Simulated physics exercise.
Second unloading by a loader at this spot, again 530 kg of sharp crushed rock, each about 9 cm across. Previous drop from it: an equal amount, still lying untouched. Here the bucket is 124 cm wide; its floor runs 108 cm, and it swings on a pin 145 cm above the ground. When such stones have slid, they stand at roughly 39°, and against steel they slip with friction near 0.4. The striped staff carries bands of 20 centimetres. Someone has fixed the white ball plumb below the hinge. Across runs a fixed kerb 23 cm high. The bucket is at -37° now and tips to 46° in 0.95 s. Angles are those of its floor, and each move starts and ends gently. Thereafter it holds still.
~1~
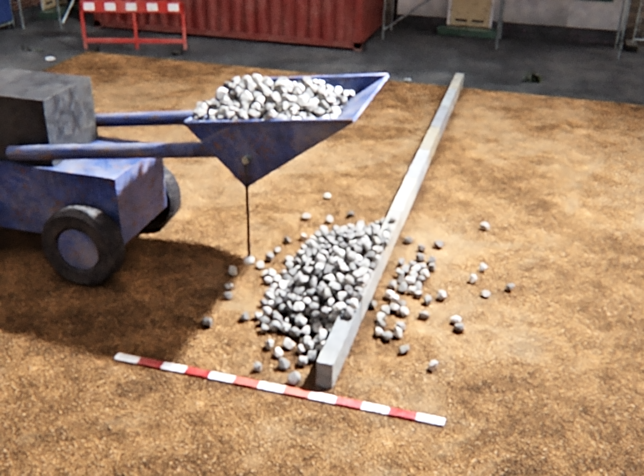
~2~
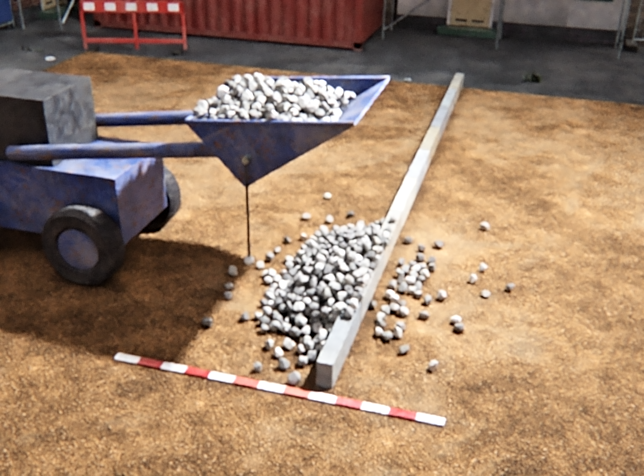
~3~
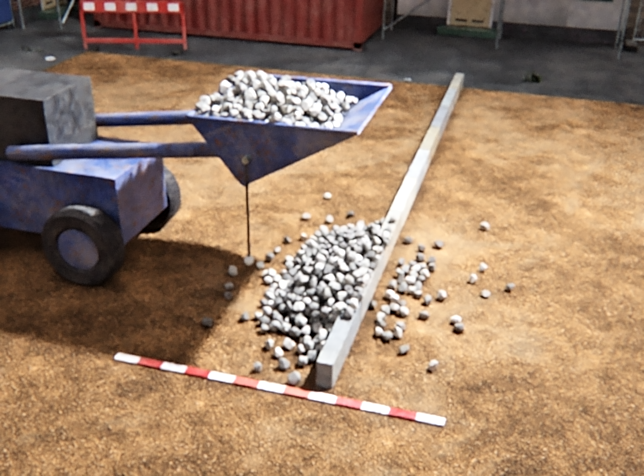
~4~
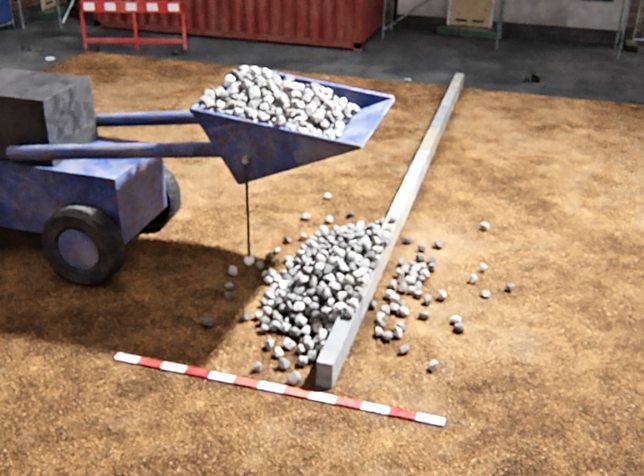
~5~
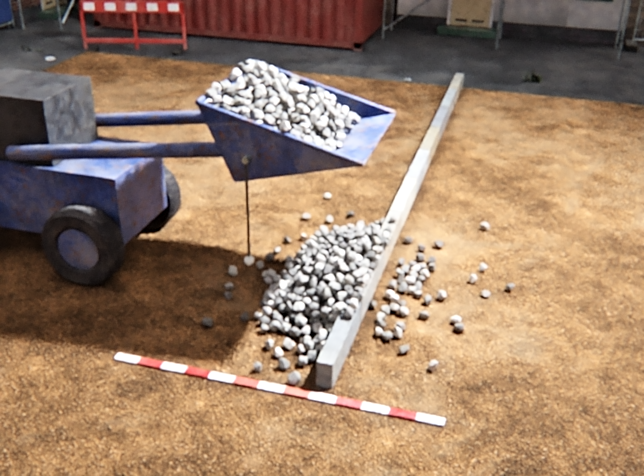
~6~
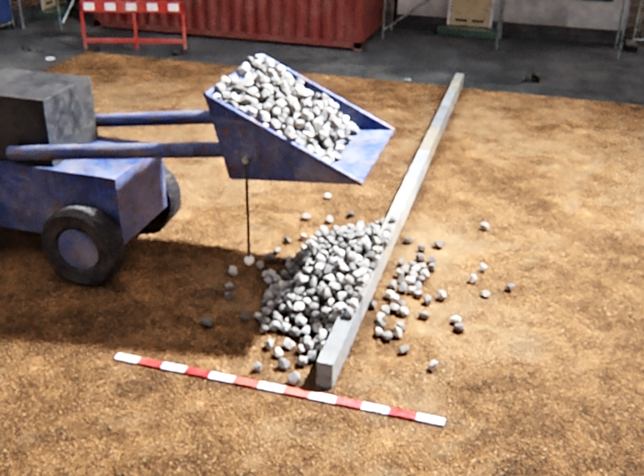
The blue loader's bucket of grey stones tilts forward above a stone pile beside a kerb.
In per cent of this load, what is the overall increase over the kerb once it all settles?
68 out of 100, about.
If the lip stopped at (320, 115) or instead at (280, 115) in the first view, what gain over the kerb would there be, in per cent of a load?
The first position would add some 30 per cent, the second some 0.
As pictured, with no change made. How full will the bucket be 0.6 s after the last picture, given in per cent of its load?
Around 70 per cent of the load is still inside.
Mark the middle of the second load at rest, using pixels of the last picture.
Their centre rests close to (396, 287).
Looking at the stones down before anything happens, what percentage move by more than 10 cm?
Around 10 in a hundred.
Then, 0.3 s after the last picture the floor is at 33°; in per cent of one load, 100 in the bucket, 92 on this side of the kerb, 8 over the kerb; the foremost stones are at (474, 292).
Then, 0.6 s after the last picture the floor is at 46°; in per cent of one load, 72 in the bucket, 120 on this side of the kerb, 8 over the kerb; the foremost stones are at (474, 292).
Then, 1.0 s after the last picture the floor is at 46°; in per cent of one load, 15 in the bucket, 140 on this side of the kerb, 45 over the kerb; the foremost stones are at (481, 283).
Then, 3.8 s after the last picture the floor is at 46°; in per cent of one load, 0 in the bucket, 124 on this side of the kerb, 76 over the kerb; the foremost stones are at (547, 311). Net gain over the kerb, 68.
